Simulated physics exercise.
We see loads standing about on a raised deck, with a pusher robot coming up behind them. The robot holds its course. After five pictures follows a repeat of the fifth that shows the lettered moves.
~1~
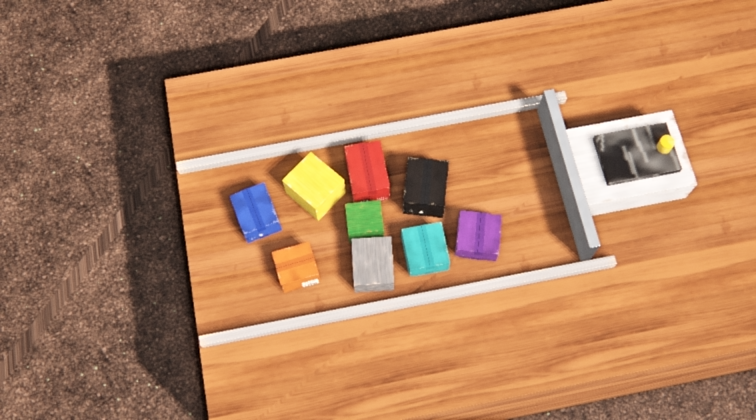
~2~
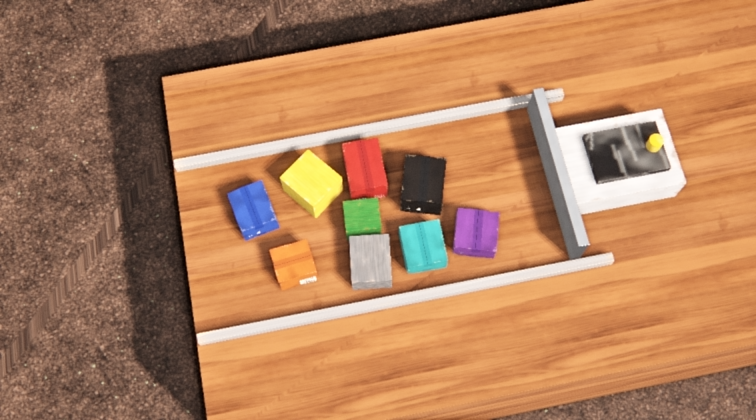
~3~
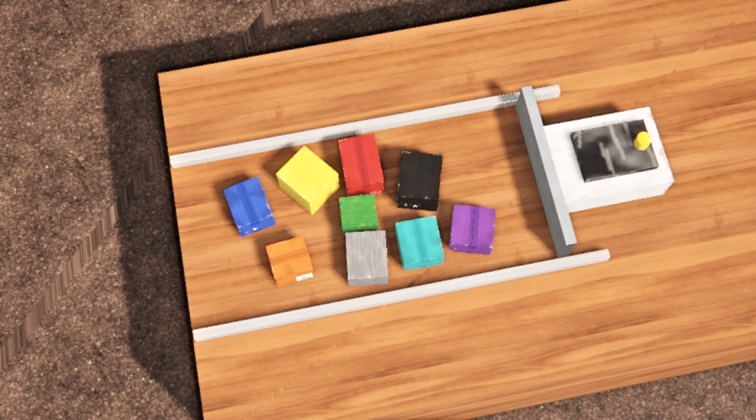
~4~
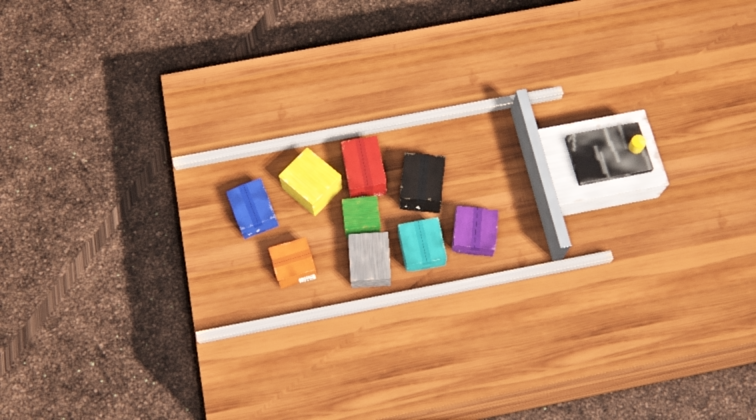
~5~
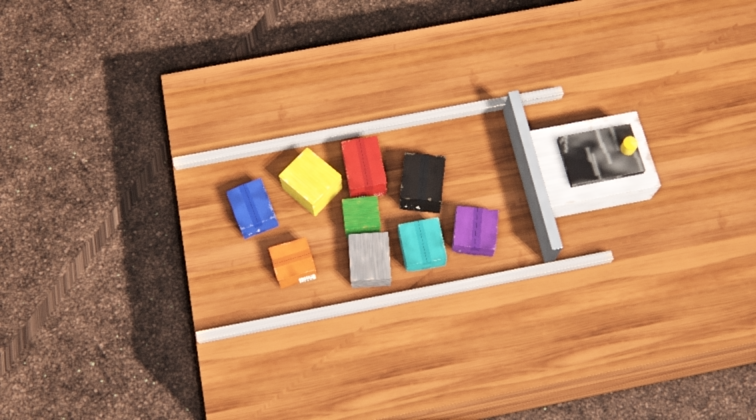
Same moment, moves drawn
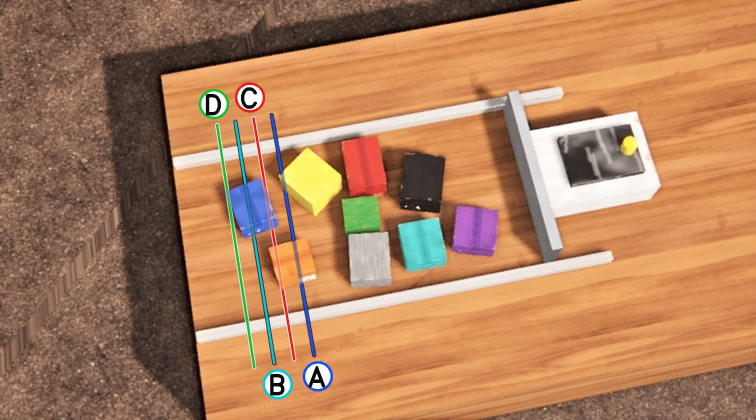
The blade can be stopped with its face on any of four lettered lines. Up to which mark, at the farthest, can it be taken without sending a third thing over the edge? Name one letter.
The farthest such stop is A.
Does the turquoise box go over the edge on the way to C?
No.
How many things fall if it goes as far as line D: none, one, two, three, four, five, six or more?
In all, six or more.
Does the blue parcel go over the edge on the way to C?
Yes.
On the marked copy, A at (292, 229); B at (254, 237); C at (273, 233); D at (235, 240).
With A. Early on, robot (509, 172); grey crate (351, 265); turquoise box (389, 251).
Further on, robot (423, 189); orange box (223, 276); blue parcel (214, 210).
At the end, robot (355, 201); orange box over the edge; blue parcel over the edge; two fallen.
As for the rest, B drops four; C drops four; D drops seven.
